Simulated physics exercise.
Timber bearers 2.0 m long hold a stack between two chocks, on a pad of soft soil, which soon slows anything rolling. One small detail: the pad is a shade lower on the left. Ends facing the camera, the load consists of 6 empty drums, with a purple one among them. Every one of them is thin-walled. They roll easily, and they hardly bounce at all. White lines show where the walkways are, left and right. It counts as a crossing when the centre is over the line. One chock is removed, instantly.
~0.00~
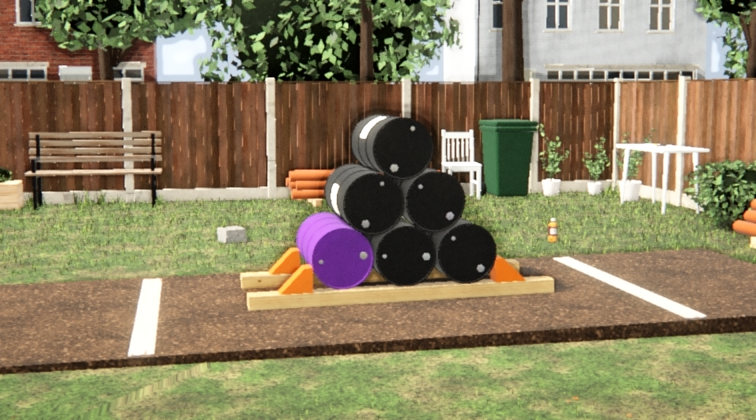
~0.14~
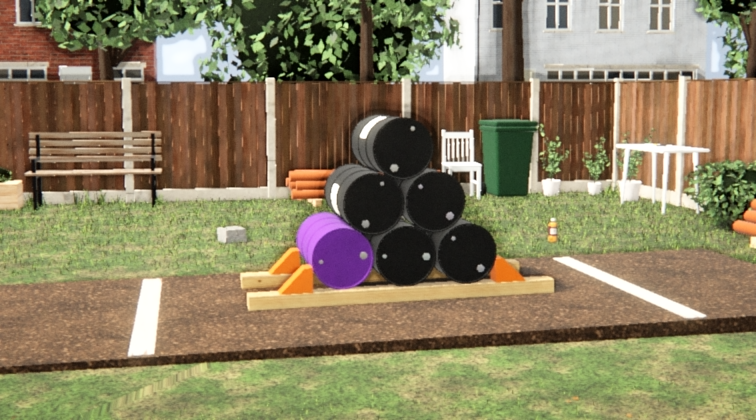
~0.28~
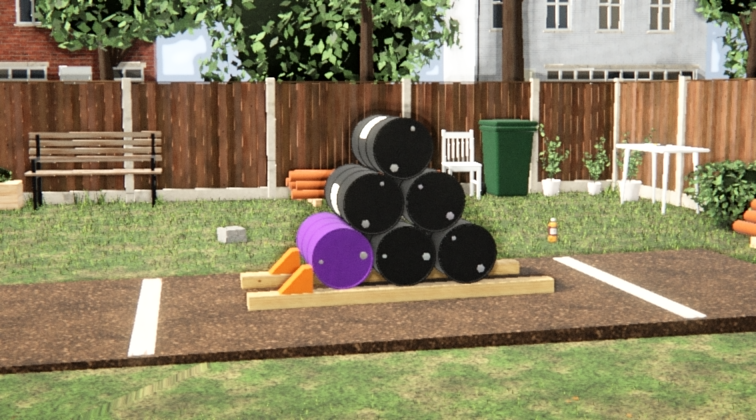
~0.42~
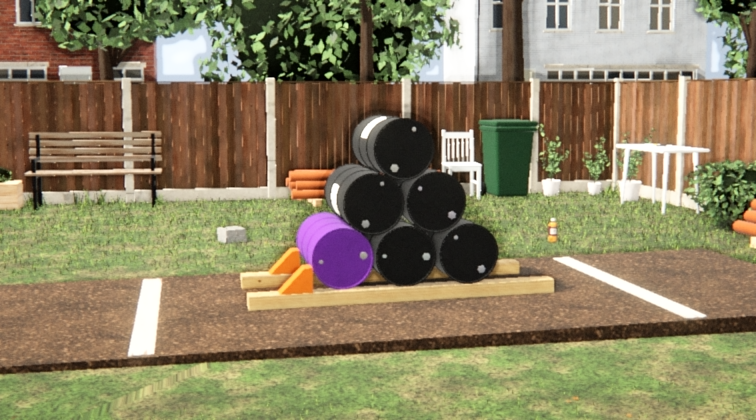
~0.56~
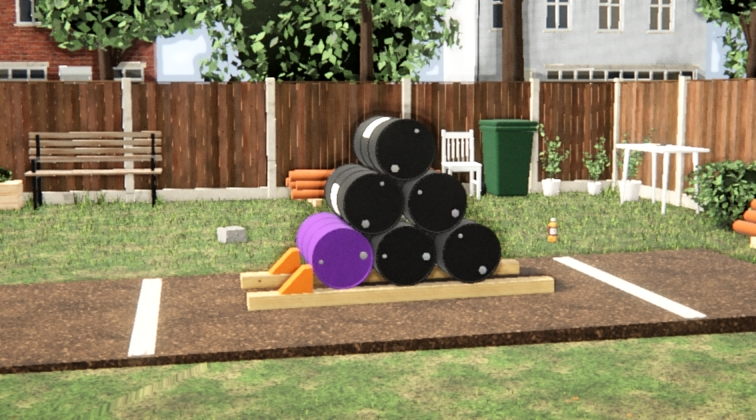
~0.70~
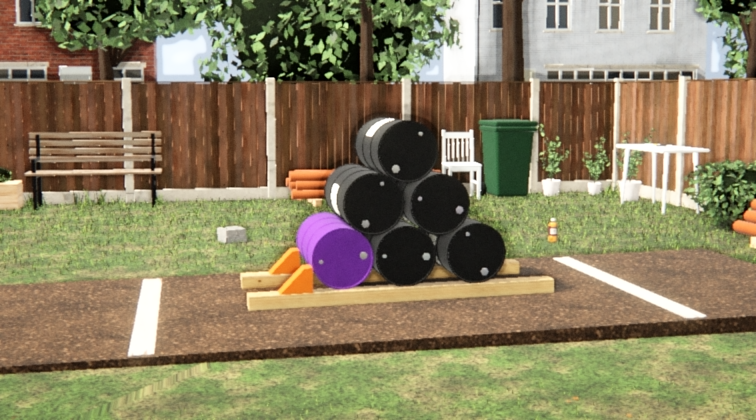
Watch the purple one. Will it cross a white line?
No.
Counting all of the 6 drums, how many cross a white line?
The exact total comes out at 1.
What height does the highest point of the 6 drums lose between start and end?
About 35 cm.
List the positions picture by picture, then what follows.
The first picture shows purple at (344, 260); both chocks in; lines at (147, 317) and (631, 288); the pad is a shade lower on the left; 3 of the 6 form the bottom row.
The second picture shows purple at (344, 260).
The third picture shows purple at (344, 260); right chock gone.
The fourth picture shows purple at (344, 260).
The fifth picture shows purple at (344, 260).
The sixth picture shows purple at (344, 260); lines at (147, 317) and (631, 288).
After 1.0 s, purple is on the bearers, 60 cm from the bearers' left end; 0 past a line.
At rest (3.3 s), purple is on the bearers, 60 cm from the bearers' left end; 1 past a line.
